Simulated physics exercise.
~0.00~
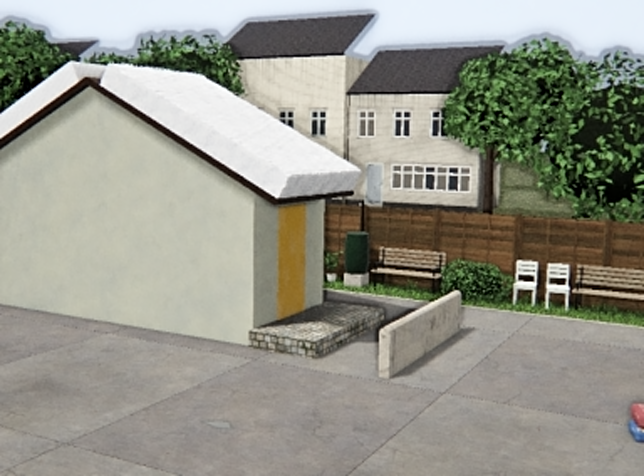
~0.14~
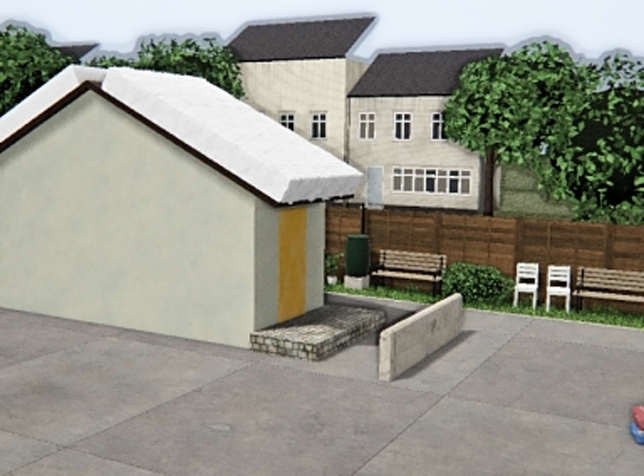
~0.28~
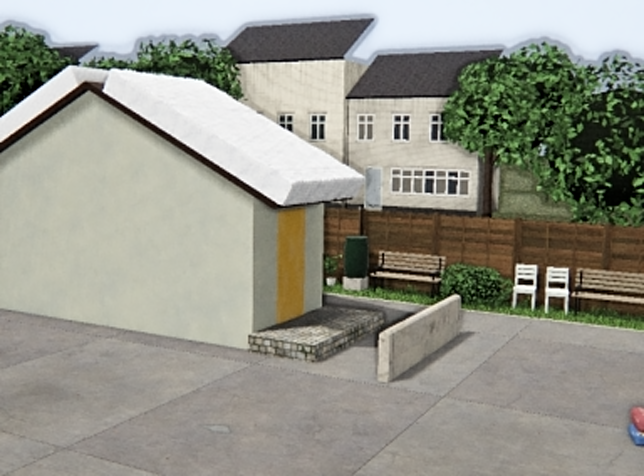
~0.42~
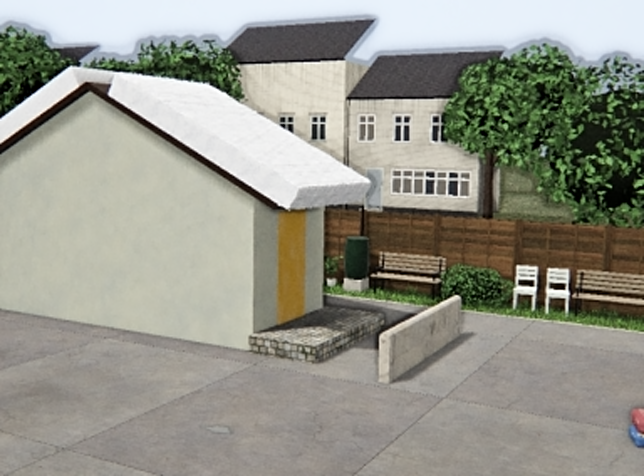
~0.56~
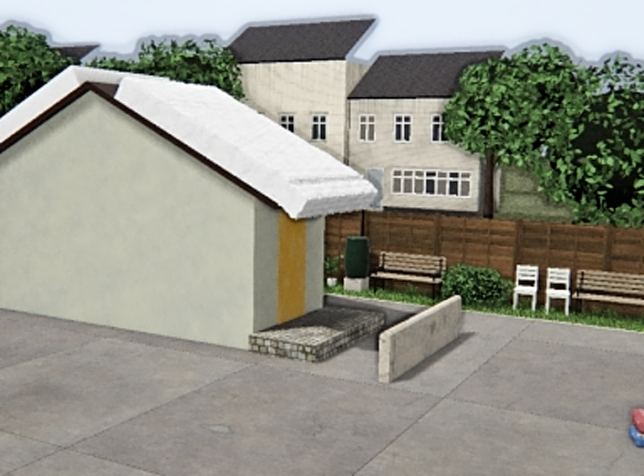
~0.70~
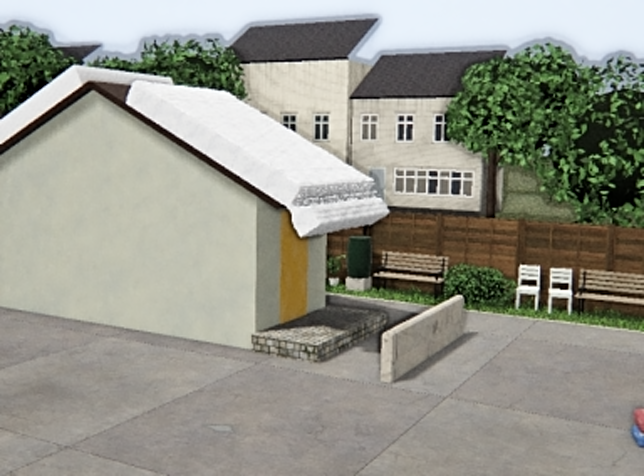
In a paved yard with a wooden fence, benches and two white chairs, a thick white layer of snow covers the roof of a pale building with a yellow door. The snow slides slowly down the right slope, pushing farther past the eaves, then cracks and sags over the edge.
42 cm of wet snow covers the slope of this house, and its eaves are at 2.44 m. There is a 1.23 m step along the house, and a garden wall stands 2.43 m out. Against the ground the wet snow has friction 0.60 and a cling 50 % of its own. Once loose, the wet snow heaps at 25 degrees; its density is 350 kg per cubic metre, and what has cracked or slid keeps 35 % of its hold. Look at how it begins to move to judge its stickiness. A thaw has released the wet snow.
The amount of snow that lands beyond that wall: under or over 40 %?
It ends not reaching 40 %.
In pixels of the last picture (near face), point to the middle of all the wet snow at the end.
It comes out near (396, 355), give or take.
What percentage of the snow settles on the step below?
Something close to 12 in a hundred.
After 1.12 s, 78 % is still on the roof and 0 % is past the low wall.
After 1.61 s, 44 % is still on the roof and 0 % is past the low wall.
After 2.11 s, none is still on the roof and 13 % is past the low wall.
After 2.60 s, none is still on the roof and 30 % is past the low wall.
After 3.40 s, at the end, none is still on the roof and 30 % is past the low wall.
